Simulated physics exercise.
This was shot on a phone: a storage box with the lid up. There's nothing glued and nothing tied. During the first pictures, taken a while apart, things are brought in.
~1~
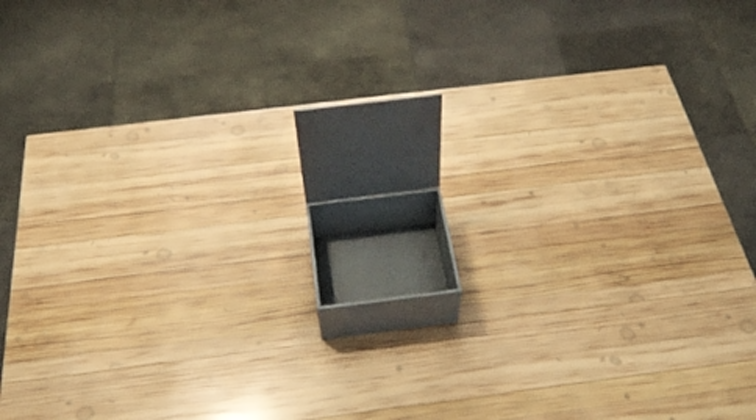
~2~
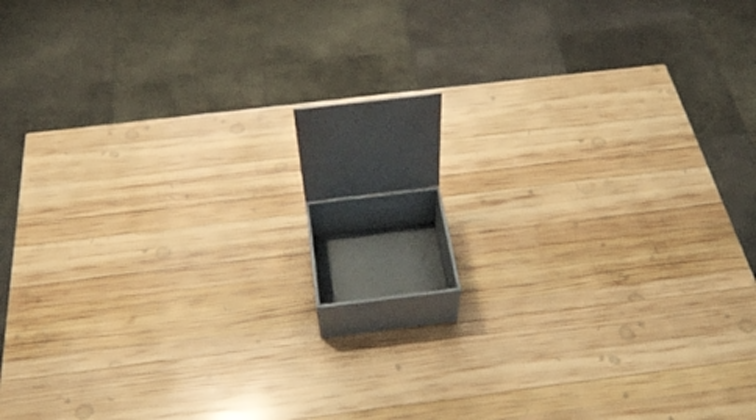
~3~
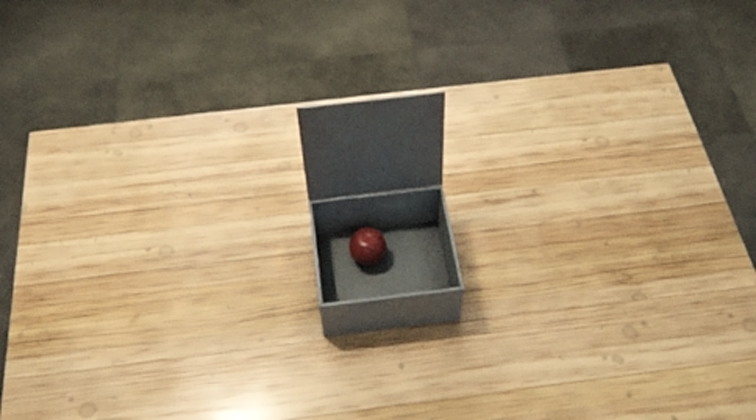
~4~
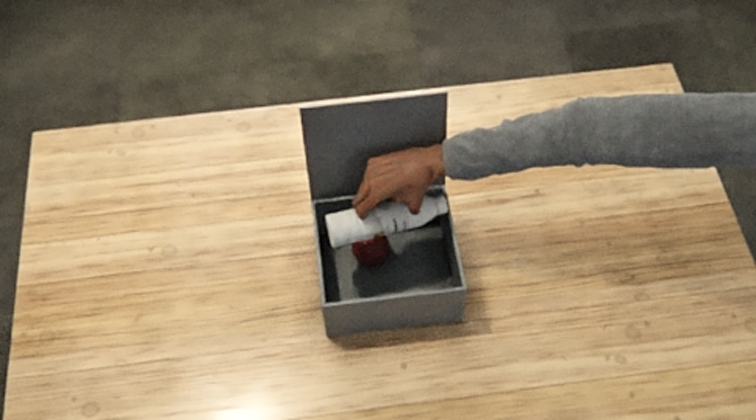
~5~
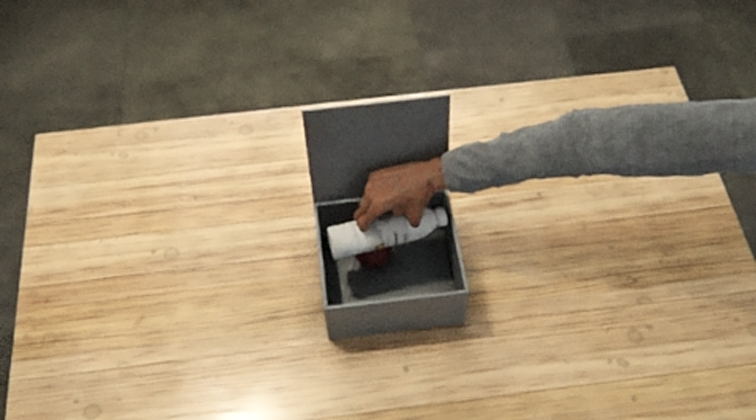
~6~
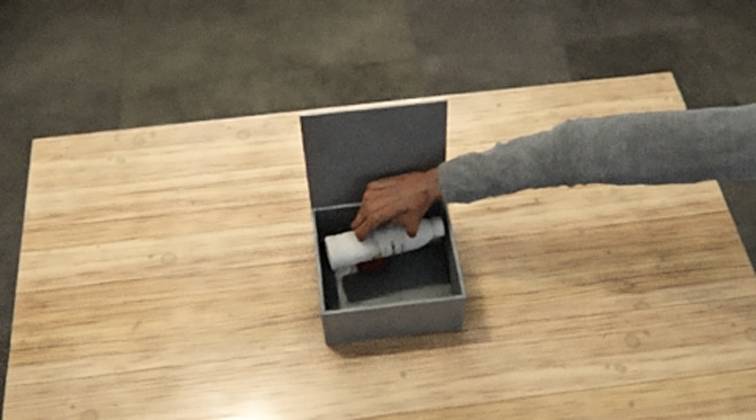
A white bottle is lowered into an open grey box on a pale wooden table above a dark floor, seen from above at an angle. The box sits near the middle with its lid raised at the back, empty at first, then holding a red apple left of centre. A grey-sleeved arm reaches in from the right, its hand moving the bottle slightly down over the apple and still gripping it, while the view shifts very slightly.
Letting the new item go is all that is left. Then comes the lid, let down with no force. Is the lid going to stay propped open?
The lid is going to go down completely.
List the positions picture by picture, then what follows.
In the first picture, the last thing is not in view yet.
In the second picture, the last thing is not in view yet.
In the third picture, the last thing is not in view yet; red apple (368, 247).
In the fourth picture, on its way; white bottle (387, 217).
In the fifth picture, on its way; white bottle (388, 229).
In the sixth picture, put in, still held; white bottle (385, 240).
Then, 0.40 s after the last picture, white bottle rolled well along near (392, 290).
Then, 1.40 s after the last picture, lid 72° above the rim; white bottle rolled well along near (397, 296); red apple rolled a little.
Then, 1.80 s after the last picture, lid 45° above the rim; white bottle rolled well along near (397, 296); red apple rolled a little.
Then, 2.20 s after the last picture, lid 11° above the rim; white bottle rolled well along near (397, 296); red apple rolled a little.
At rest, lid shut; moved from the start, white bottle; red apple in place. Seen from the same camera at the end, white bottle near (397, 296).
